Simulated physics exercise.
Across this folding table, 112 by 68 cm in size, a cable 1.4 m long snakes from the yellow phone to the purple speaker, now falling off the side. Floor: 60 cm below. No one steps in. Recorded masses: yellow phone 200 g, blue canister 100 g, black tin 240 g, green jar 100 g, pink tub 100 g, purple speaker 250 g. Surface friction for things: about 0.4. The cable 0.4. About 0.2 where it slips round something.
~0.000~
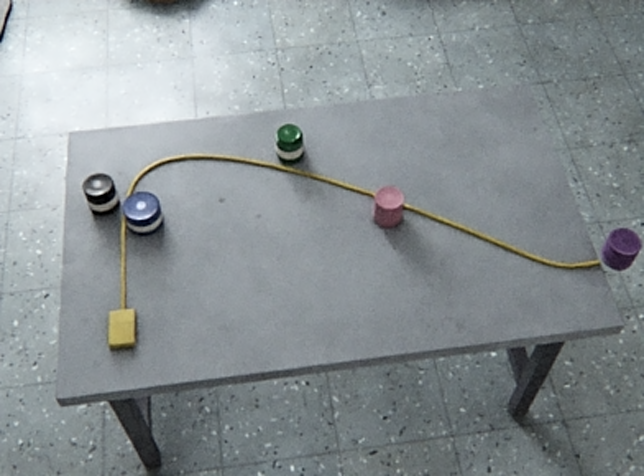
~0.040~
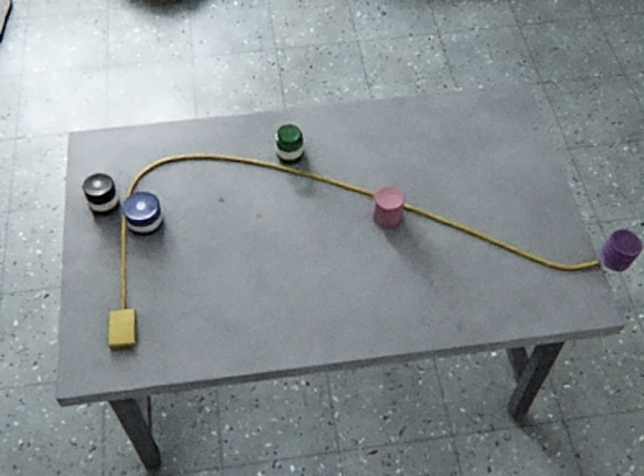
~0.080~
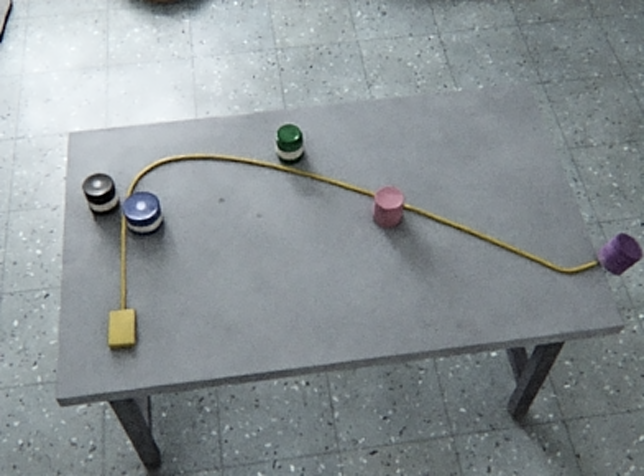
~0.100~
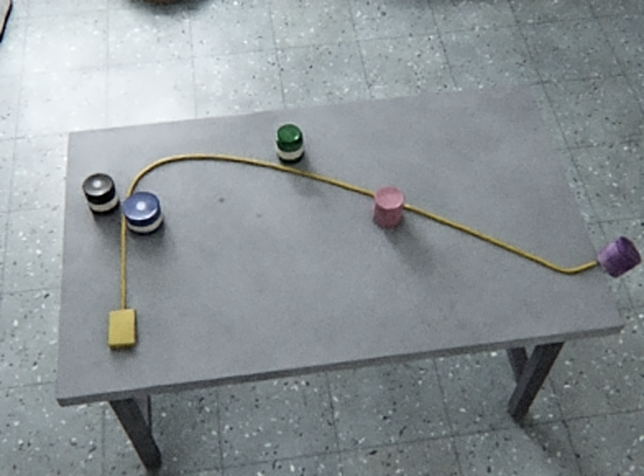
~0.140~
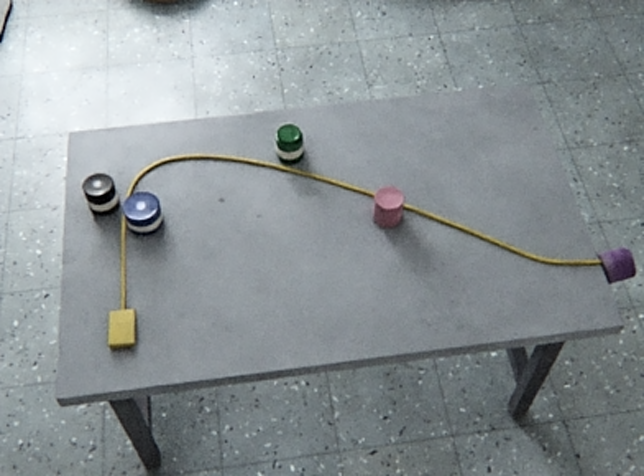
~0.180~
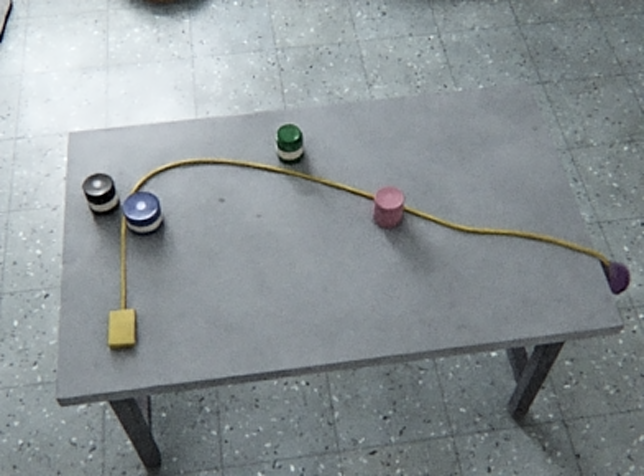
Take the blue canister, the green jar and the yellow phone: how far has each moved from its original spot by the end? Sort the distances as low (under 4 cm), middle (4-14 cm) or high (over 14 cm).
Distances: Blue canister high; green jar low; yellow phone middle.
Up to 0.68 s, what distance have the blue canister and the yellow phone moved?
Blue canister: 35 cm; yellow phone: 8 cm.
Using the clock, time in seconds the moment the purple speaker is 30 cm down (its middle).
That is: 0.36 s.
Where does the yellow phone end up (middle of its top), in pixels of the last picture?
It comes to rest close to (157, 310).
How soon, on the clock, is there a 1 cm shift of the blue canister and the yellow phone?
The blue canister at 0.28 seconds and the yellow phone at 0.48 seconds.
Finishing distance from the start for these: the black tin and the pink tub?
Final offset from start: Black tin = 0 cm, pink tub = 8 cm.
After 0.4 s, the cable's tail end at (124, 308); blue canister 19 cm off its start, purple speaker over the edge, pink tub 2 cm off its start.
After 0.7 s, the cable's tail end at (177, 308); blue canister 36 cm off its start, yellow phone 7 cm off its start, purple speaker over the edge.
After 0.9 s, the cable's tail end at (179, 307); blue canister 38 cm off its start at (263, 315), yellow phone 8 cm off its start at (157, 310), purple speaker over the edge.
After 1.2 s, the cable's tail end at (179, 307); blue canister 38 cm off its start, yellow phone 8 cm off its start, purple speaker over the edge.
After 2.4 s, the cable's tail end at (179, 307); blue canister 38 cm off its start at (263, 315), yellow phone 8 cm off its start at (157, 310), green jar 0 cm off its start at (289, 133), purple speaker over the edge.
